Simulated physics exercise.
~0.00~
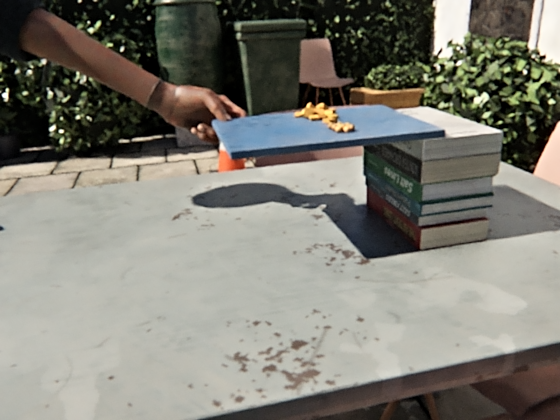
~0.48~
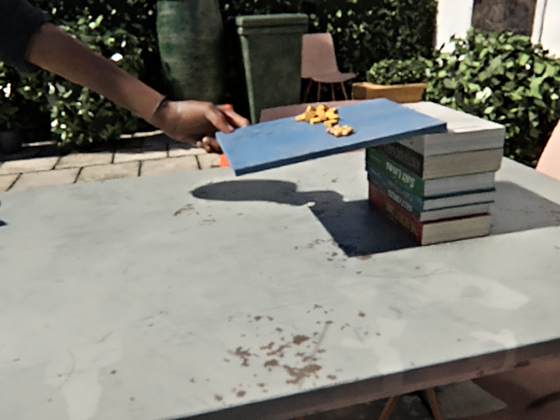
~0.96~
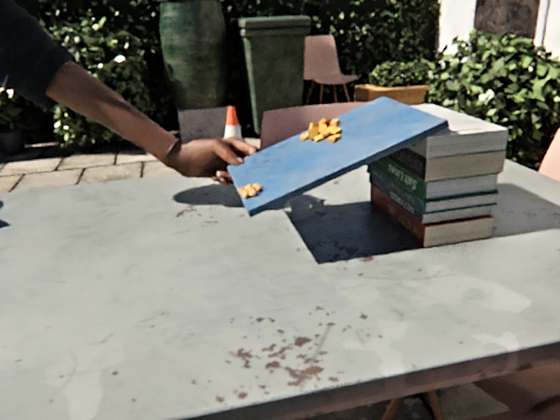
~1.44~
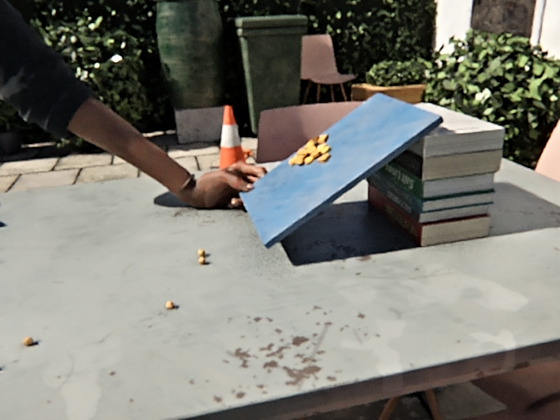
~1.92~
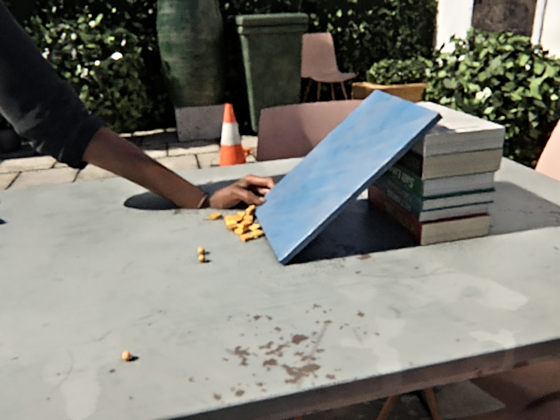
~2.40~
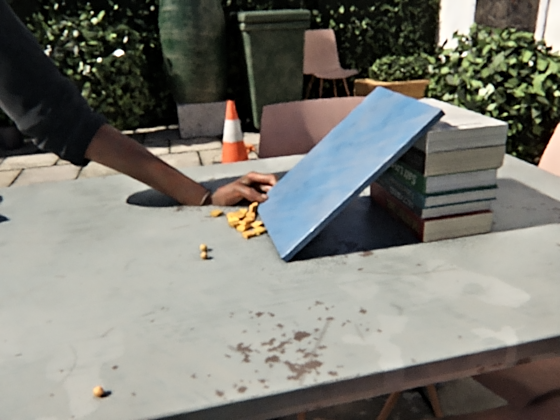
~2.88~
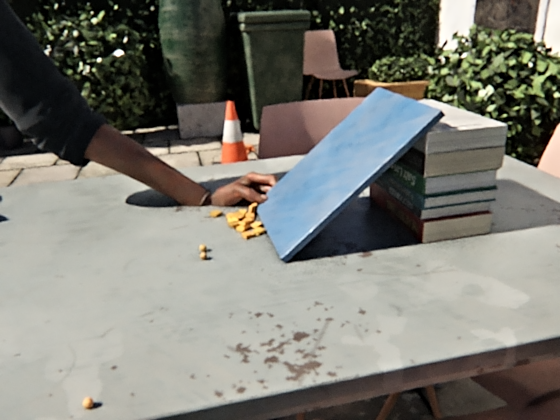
On a sunny patio table, a hand lowered one end of a blue board propped on stacked books, and small yellow-orange pieces slid off; a few rolled far across the table, while most of the rest ended up heaped at the board's foot.
